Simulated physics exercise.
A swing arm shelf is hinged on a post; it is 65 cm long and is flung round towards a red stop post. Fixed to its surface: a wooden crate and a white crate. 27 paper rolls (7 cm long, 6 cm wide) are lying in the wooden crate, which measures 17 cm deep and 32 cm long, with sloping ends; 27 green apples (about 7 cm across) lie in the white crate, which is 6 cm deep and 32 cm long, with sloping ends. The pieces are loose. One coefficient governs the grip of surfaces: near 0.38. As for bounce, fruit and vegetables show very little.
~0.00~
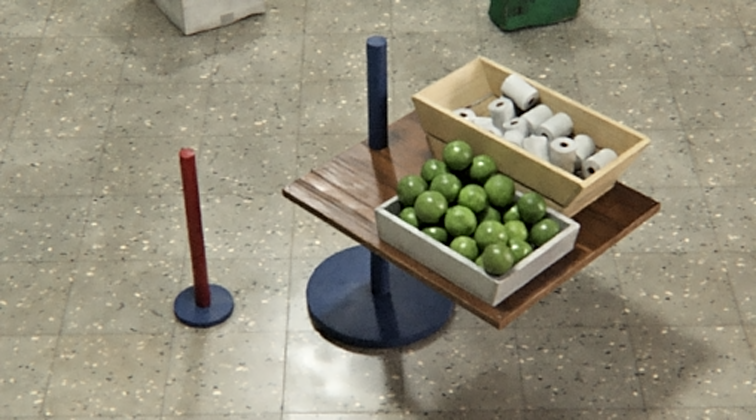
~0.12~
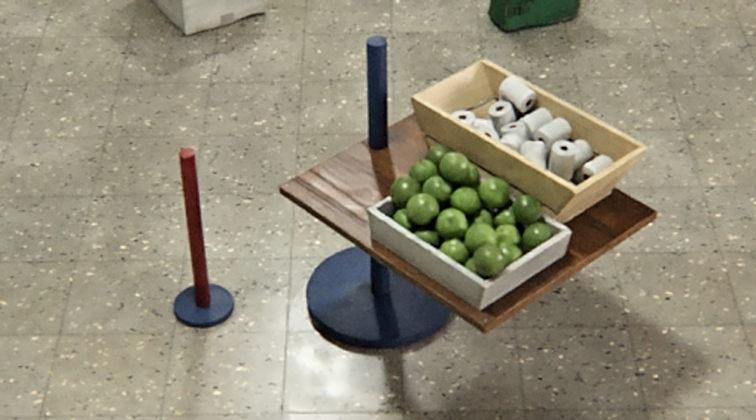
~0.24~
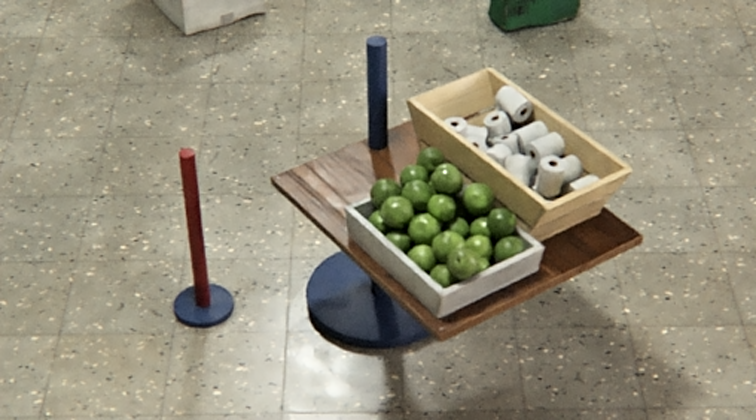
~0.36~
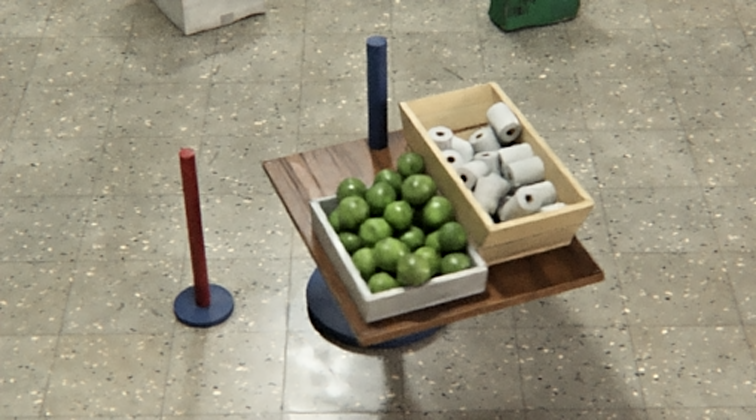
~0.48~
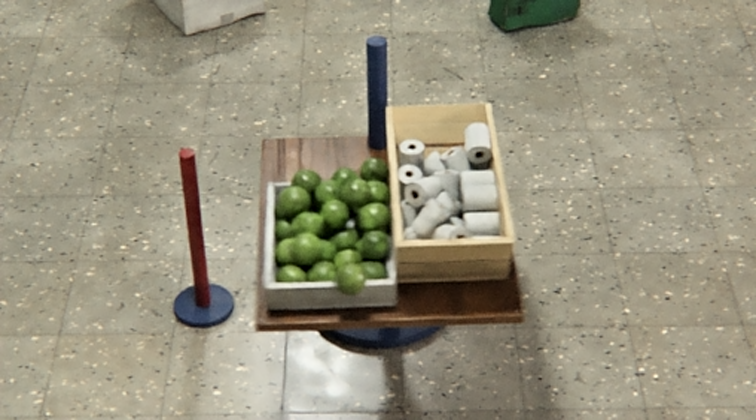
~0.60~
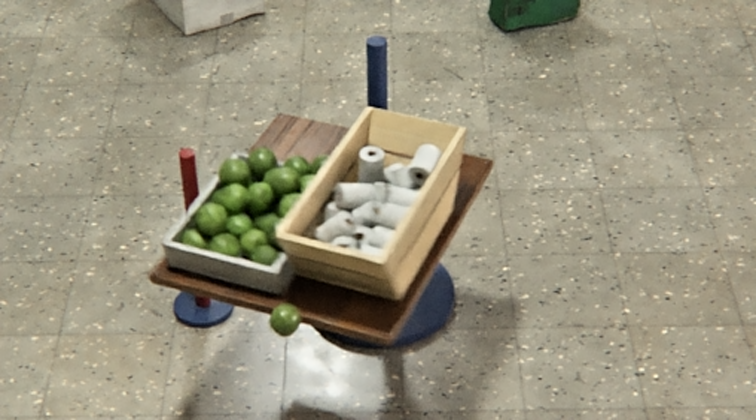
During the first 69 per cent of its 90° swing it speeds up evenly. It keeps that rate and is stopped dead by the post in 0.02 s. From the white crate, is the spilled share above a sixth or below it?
Above a sixth.
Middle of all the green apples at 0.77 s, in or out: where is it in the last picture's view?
At about (207, 177) in pixels.
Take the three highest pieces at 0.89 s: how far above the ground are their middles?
Their middles average near 70 cm high.
After 0.69 s, the shelf hits the red post.
After 0.77 s, 0 of 27 out of the wooden crate and 3 of 27 out of the white crate.
After 0.89 s, 0 of 27 out of the wooden crate and 7 of 27 out of the white crate.
After 1.11 s, 0 of 27 out of the wooden crate and 9 of 27 out of the white crate.
When it is over (at 1.55 s), 0 of 27 out of the wooden crate and 10 of 27 out of the white crate. Asked share, 10 of 27, 37 per cent.
